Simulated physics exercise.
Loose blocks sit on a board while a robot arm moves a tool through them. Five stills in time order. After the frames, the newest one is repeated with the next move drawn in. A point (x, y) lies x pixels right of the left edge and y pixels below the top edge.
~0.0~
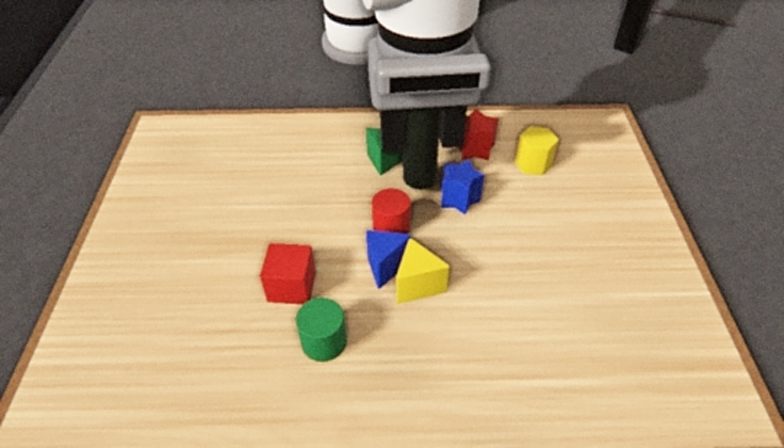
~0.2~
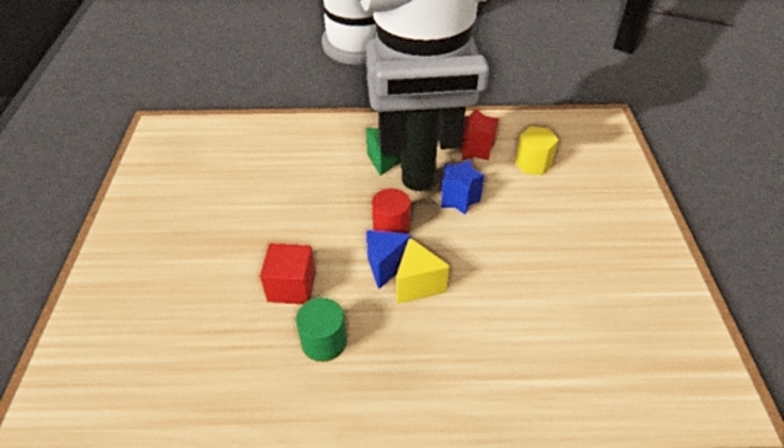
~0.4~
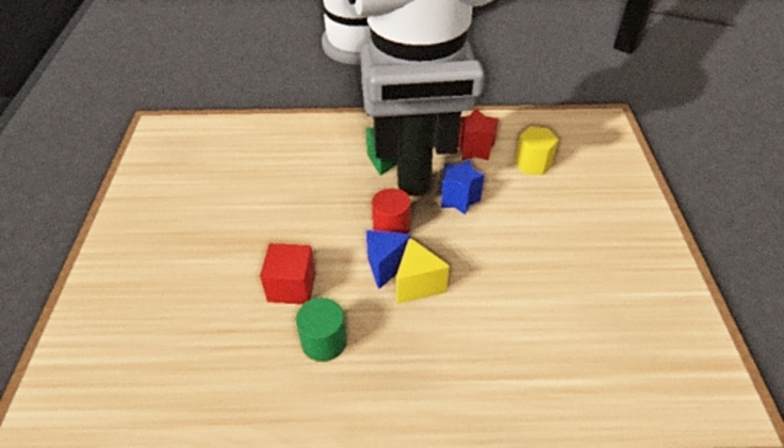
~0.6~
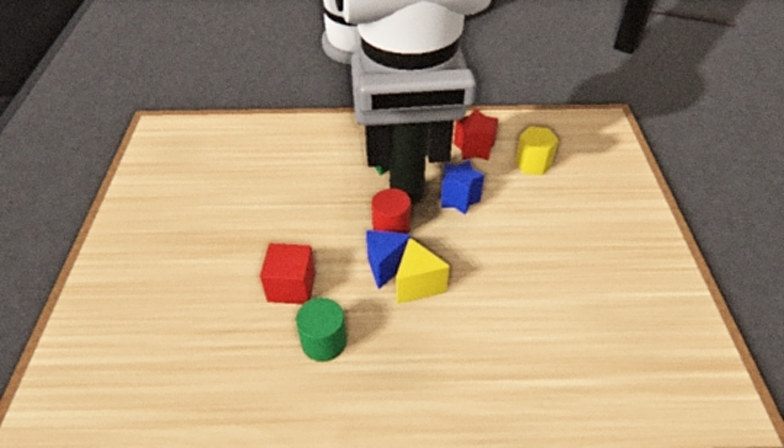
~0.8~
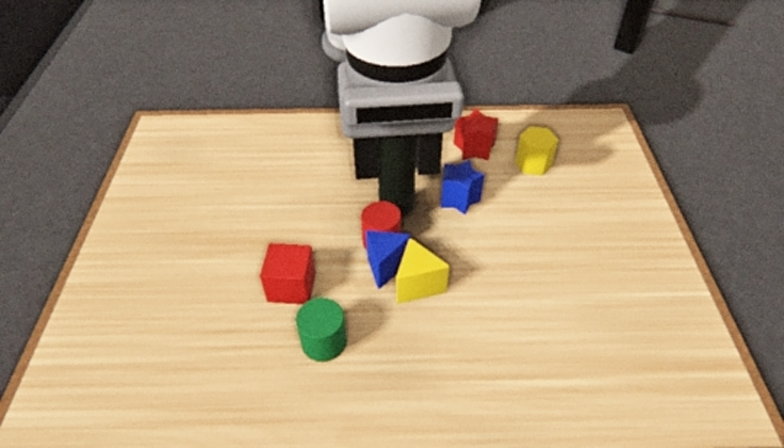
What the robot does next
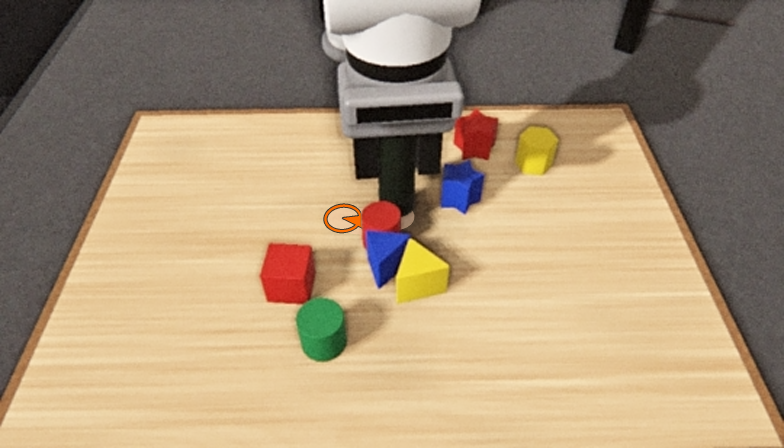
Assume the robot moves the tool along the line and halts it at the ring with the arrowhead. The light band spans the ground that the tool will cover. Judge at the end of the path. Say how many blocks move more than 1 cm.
Here I'd predict a lone block moving more than 1 cm.
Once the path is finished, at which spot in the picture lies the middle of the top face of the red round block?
The spot you're after is about (361, 222) in the image.
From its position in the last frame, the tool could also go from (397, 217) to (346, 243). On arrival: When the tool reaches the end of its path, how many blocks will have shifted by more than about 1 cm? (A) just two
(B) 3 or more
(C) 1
That would be A.
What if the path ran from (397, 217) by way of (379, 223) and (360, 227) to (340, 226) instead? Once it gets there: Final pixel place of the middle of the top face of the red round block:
Close to (356, 228).
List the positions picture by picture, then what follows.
The first frame shows lower end of the tool at (420, 179), tops of blocks, red round block at (391, 201), blue triangular piece at (385, 242), blue star block at (462, 173).
The second frame shows tool at (418, 181), blocks as before.
The third frame shows tool at (414, 186), blocks as before.
The fourth frame shows tool at (407, 194), blocks as before.
The fifth frame shows tool at (397, 206), red round block at (381, 215), blue triangular piece at (385, 242), blue star block at (462, 173).
The drawn path runs from (397, 217) through (379, 221) and (361, 221) to (343, 218).
The first path, step by step. Halfway along, tool at (369, 211); red round block at (363, 222); blue triangular piece at (384, 247), turned 15° anticlockwise.
At the end, tool at (342, 207); red round block at (361, 222); blue triangular piece at (383, 247), turned 15° anticlockwise; blue star block not moved.
